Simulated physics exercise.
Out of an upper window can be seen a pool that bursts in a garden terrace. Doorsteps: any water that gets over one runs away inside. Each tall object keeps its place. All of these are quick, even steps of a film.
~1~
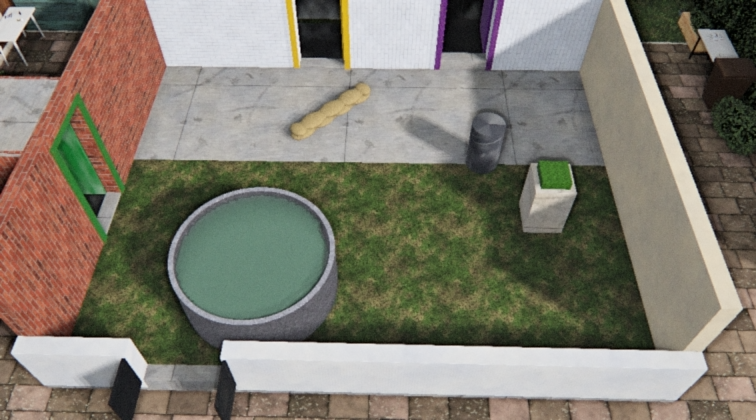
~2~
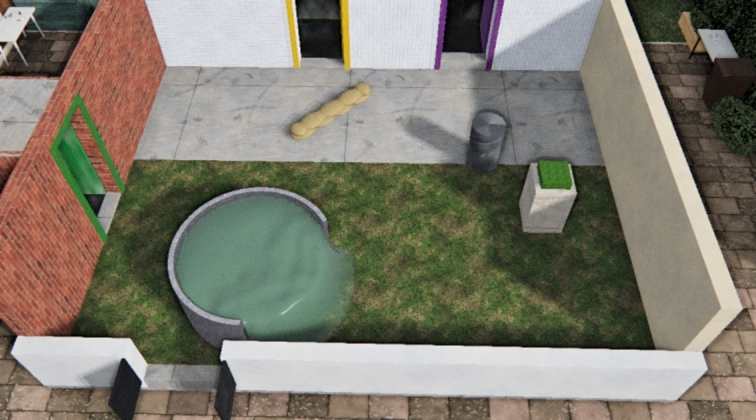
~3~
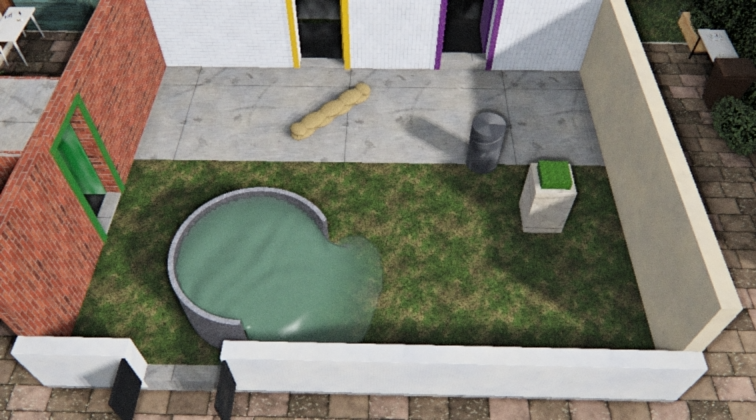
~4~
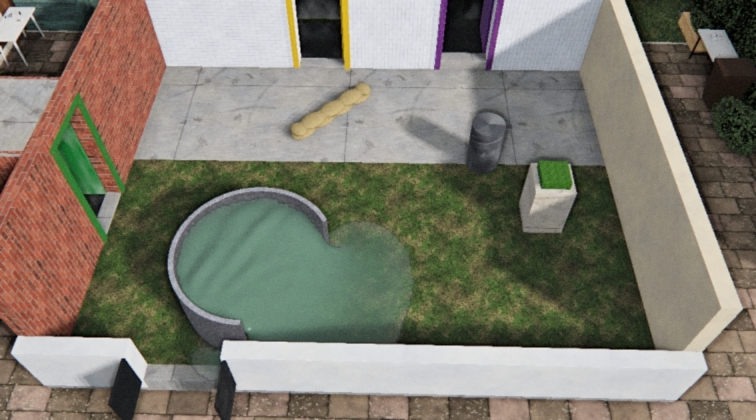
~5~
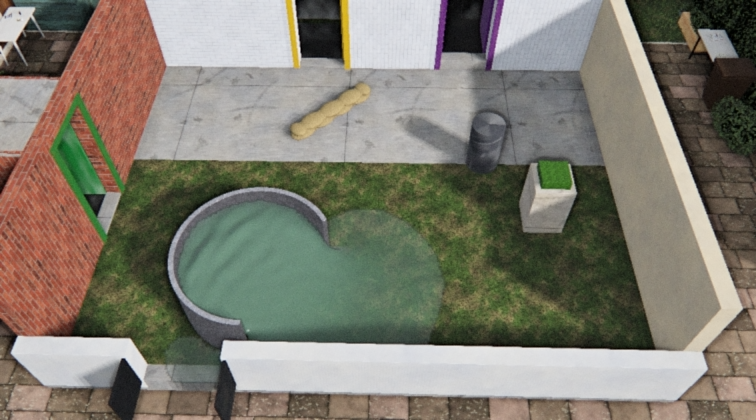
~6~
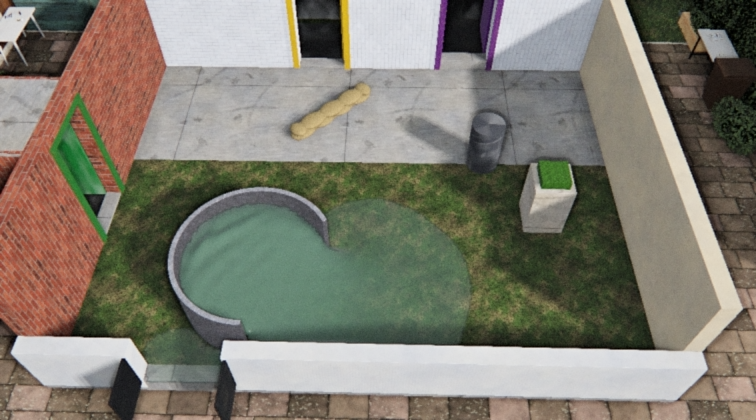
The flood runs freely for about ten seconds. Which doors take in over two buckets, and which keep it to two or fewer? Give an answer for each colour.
Outcome: Green door: Never tops two buckets; purple door: Never tops two buckets; yellow door: Never tops two buckets.
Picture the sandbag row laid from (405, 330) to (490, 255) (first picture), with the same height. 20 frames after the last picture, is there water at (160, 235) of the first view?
There: Clear.
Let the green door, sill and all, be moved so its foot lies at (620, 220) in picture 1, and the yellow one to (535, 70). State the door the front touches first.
The one in green gets wet first.
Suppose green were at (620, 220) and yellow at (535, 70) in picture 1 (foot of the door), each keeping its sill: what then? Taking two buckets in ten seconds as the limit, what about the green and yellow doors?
Note: Green door lets too much through; yellow door lets too much through.
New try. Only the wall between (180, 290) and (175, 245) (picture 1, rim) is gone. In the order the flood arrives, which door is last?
The one in purple, I think.
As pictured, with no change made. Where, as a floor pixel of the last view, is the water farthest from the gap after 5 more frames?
Approximate pixel: (626, 372).
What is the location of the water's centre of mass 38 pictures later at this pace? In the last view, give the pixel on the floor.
Centre: Close to (443, 222).
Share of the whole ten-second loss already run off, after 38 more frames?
Near 80 %.
A moment on, water covers 25 % of the floor; the green door not reached, the purple door not reached, the yellow door not reached.
Next, water covers 35 % of the floor; the green door not reached, the purple door not reached, the yellow door not reached.
Then, water covers 45 % of the floor; the green door not reached, the purple door not reached, the yellow door not reached.
Later, water covers 70 % of the floor; the green door not reached, the purple door wet at the sill, nothing in, the yellow door not reached.
In the end, water covers 95 % of the floor; the green door wet at the sill, nothing in, the purple door wet at the sill, nothing in, the yellow door under two buckets in.
